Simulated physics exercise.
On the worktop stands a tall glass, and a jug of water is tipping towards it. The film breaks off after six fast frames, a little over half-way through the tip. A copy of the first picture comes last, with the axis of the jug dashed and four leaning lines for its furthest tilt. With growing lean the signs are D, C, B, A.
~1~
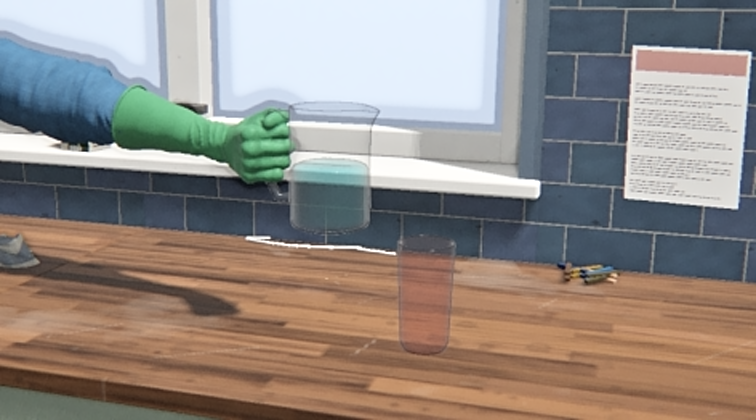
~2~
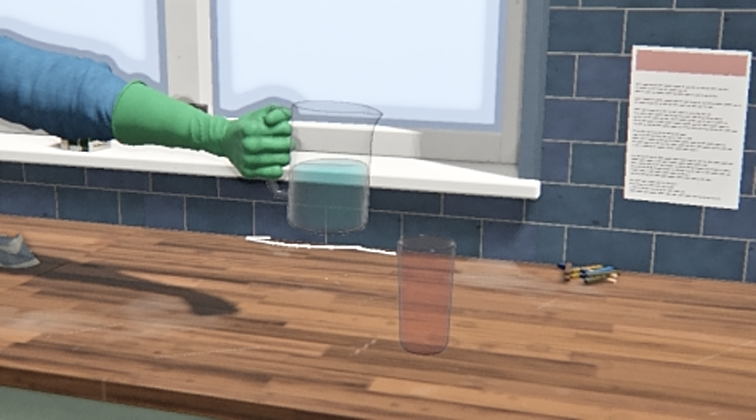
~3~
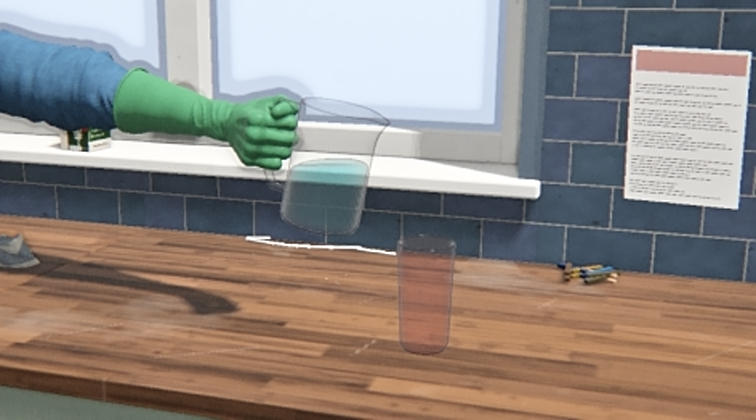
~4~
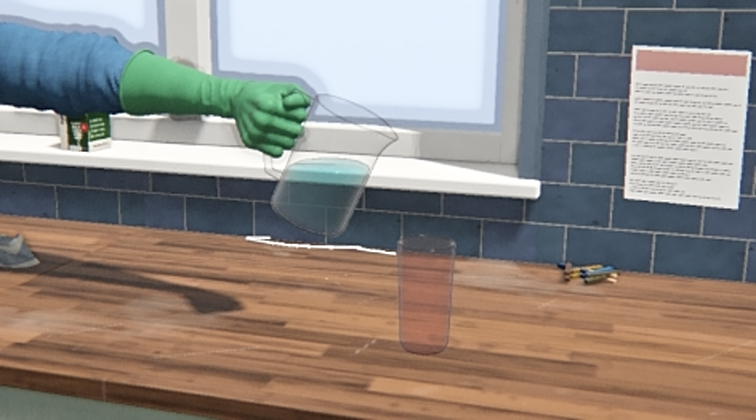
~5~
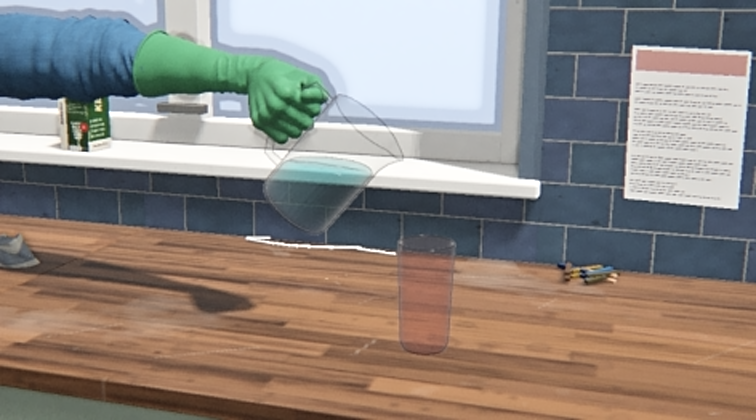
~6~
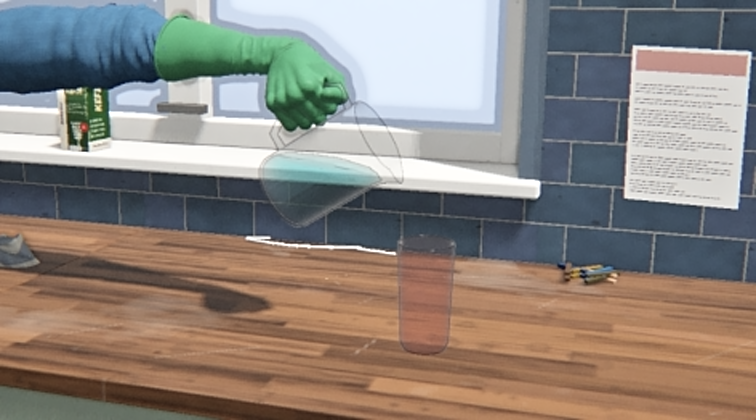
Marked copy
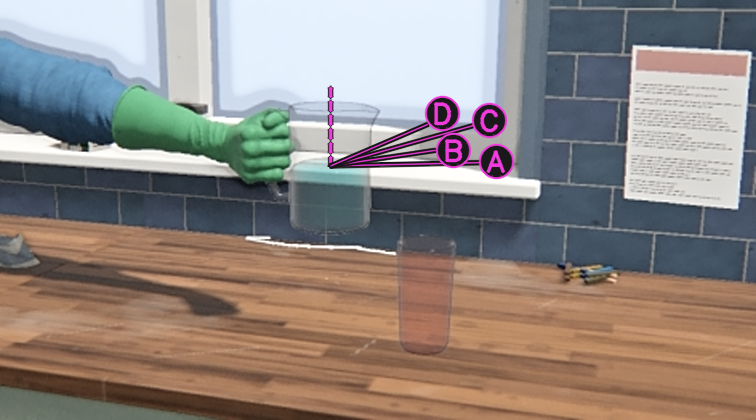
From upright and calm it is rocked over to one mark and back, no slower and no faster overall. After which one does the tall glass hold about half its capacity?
Best: B.
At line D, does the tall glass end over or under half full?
Under half.
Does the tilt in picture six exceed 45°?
Yes, it does.
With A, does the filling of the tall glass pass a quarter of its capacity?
Yes.
In magenta, A at (479, 162); B at (435, 150); C at (473, 125); D at (427, 124).
With A, the tall glass ends with about 72 % of what it can hold; 4 % of the water is spilt.
With B, the tall glass ends with about 52 % of what it can hold; 3 % of the water is spilt.
With C, the tall glass ends with about 34 % of what it can hold.
With D, the tall glass ends with about 17 % of what it can hold.
